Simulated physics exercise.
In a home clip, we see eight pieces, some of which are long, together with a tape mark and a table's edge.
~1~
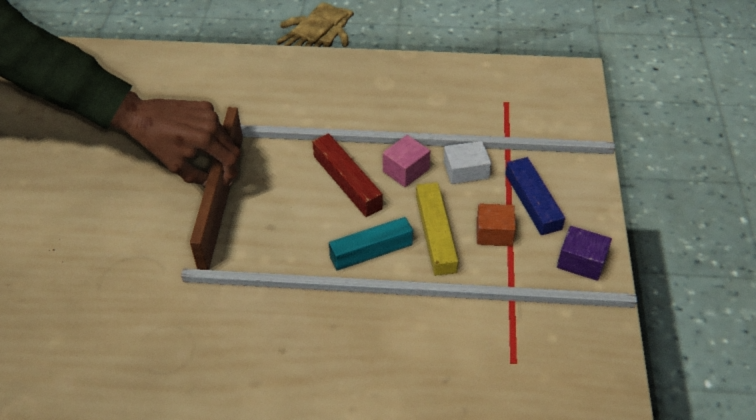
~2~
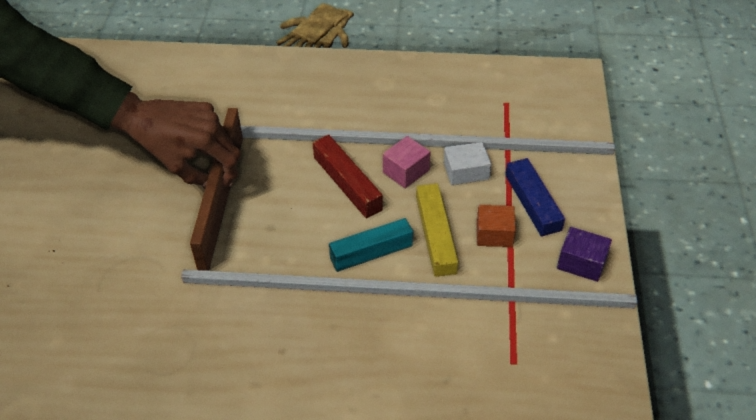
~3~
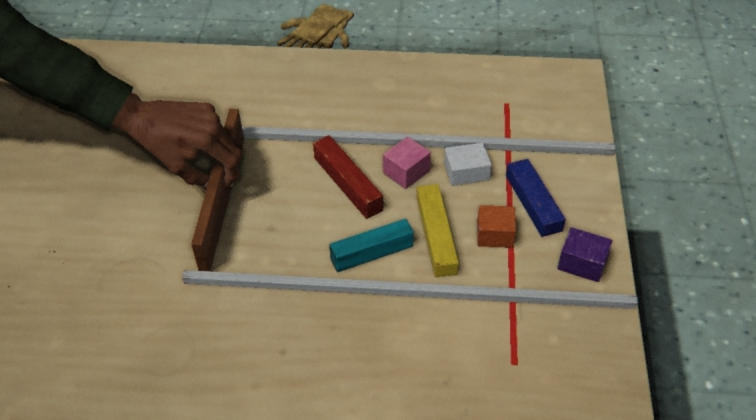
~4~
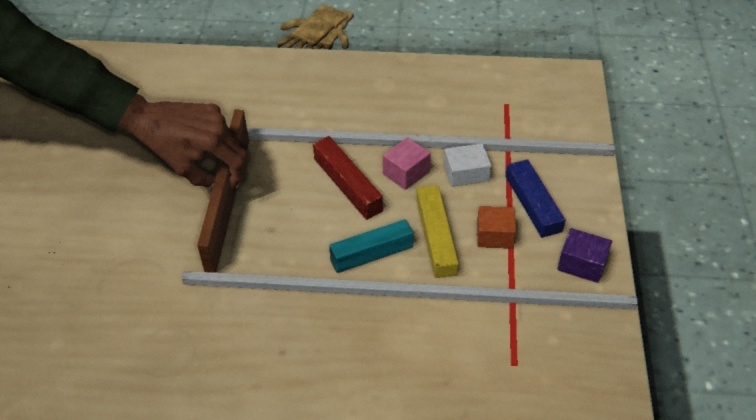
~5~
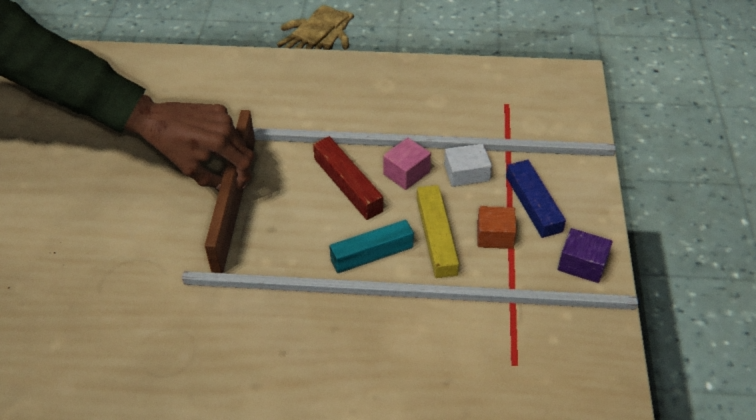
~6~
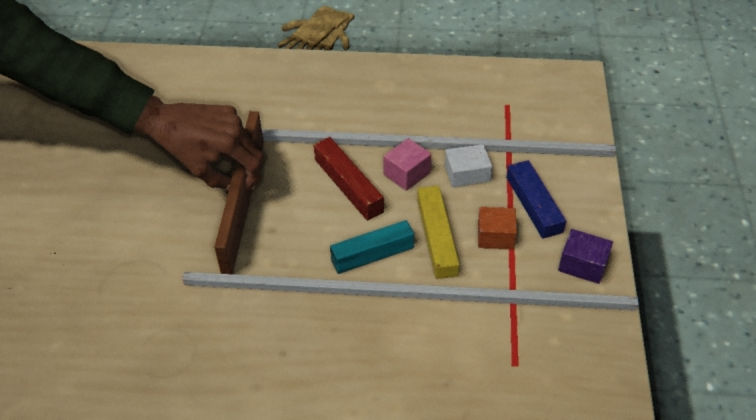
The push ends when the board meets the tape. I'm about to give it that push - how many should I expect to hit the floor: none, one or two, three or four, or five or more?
Expect none.
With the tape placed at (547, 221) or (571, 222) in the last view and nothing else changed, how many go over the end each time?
The first try gives 2, the second gives 4.
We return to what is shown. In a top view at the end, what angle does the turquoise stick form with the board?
Near 15 degrees.
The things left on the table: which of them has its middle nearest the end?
The one in question is the blue bar.
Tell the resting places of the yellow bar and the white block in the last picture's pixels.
You'll find the first one at (562, 222) and the second at (583, 166).
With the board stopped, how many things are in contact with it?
Contact count: 2.
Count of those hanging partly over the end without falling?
That comes to 2 of them.
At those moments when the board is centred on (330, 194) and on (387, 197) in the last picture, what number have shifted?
Moved so far: 1, then 6.
Early on, none off yet; purple block at rest near (585, 256); blue bar at rest near (535, 198); orange block at rest near (497, 228).
A while later, none off yet; purple block at rest near (585, 256); blue bar at rest near (535, 198); orange block travelled about its own width near (515, 217).
Further along, none off yet; purple block at rest near (585, 256); blue bar travelled a little near (582, 198); orange block travelled well along near (551, 212).
Finally, the number that fall off is zero.
